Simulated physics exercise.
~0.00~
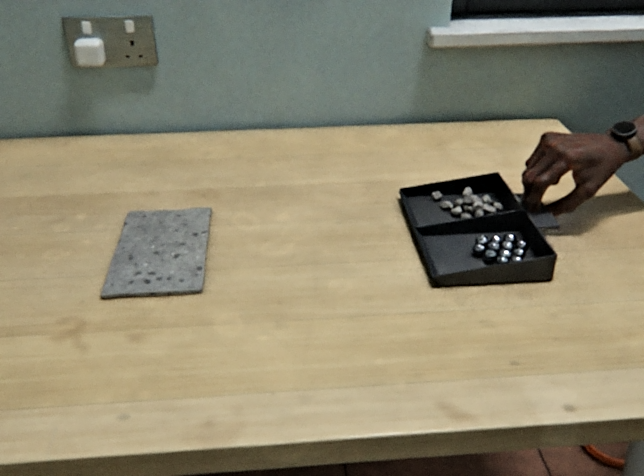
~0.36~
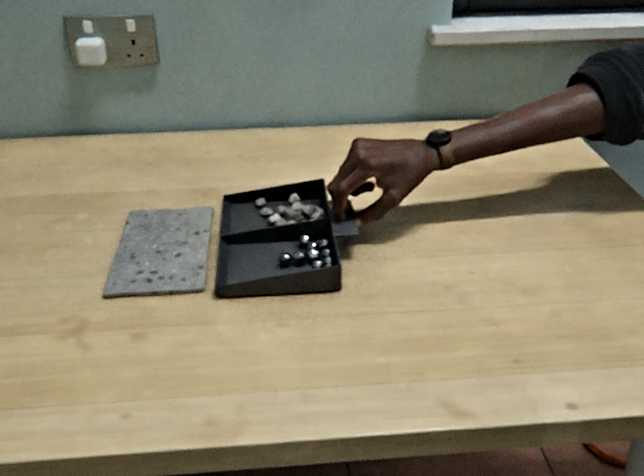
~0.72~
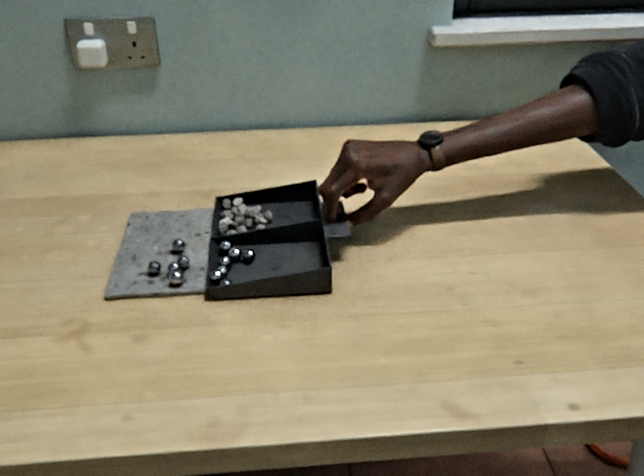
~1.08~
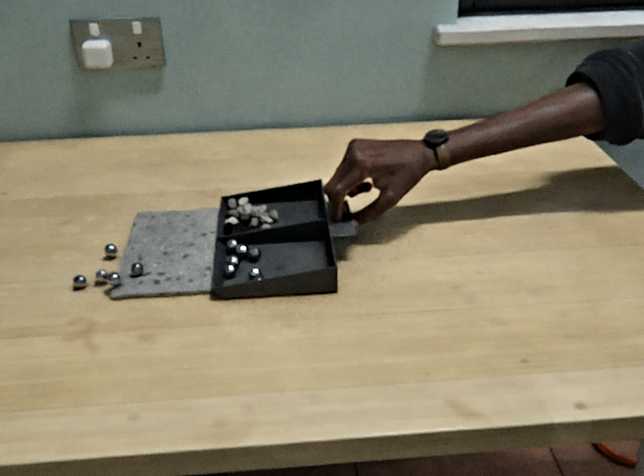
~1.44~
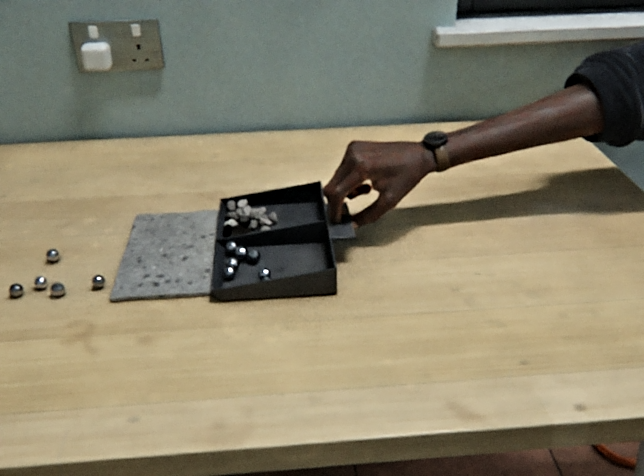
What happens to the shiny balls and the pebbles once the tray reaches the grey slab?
Some of the shiny balls from the front part roll out over the tray's low edge and across the slab onto the table. The pebbles shift towards that edge but all stay in the back part.
